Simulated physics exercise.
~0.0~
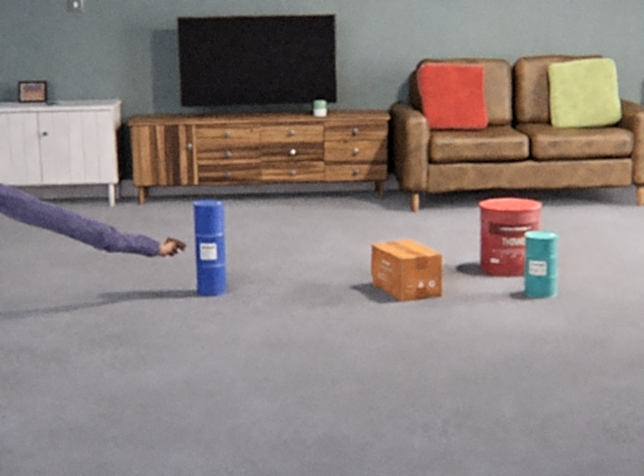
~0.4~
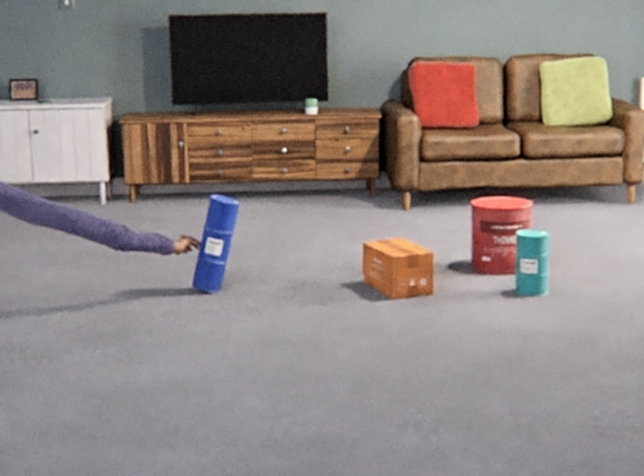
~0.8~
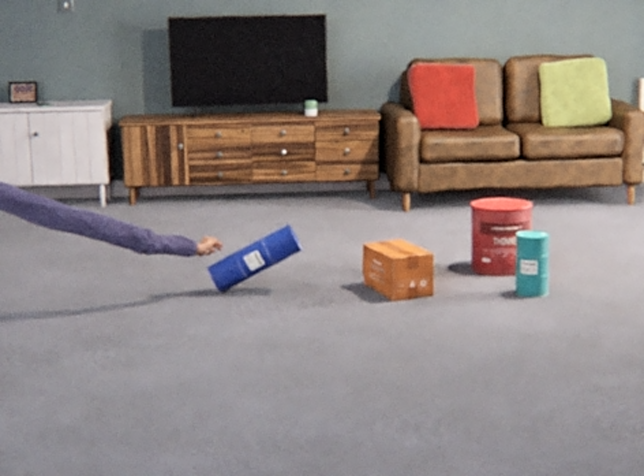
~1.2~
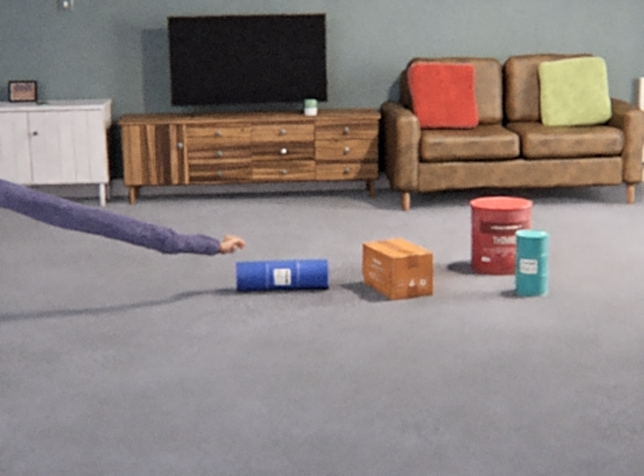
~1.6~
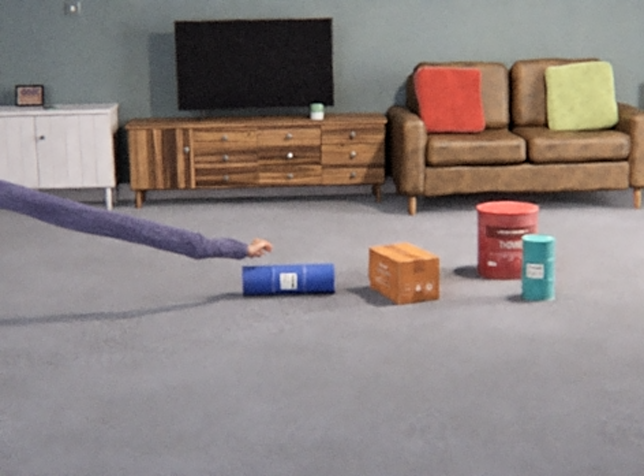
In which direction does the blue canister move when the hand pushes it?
The blue canister moves to the right, tipping over that way onto its side.
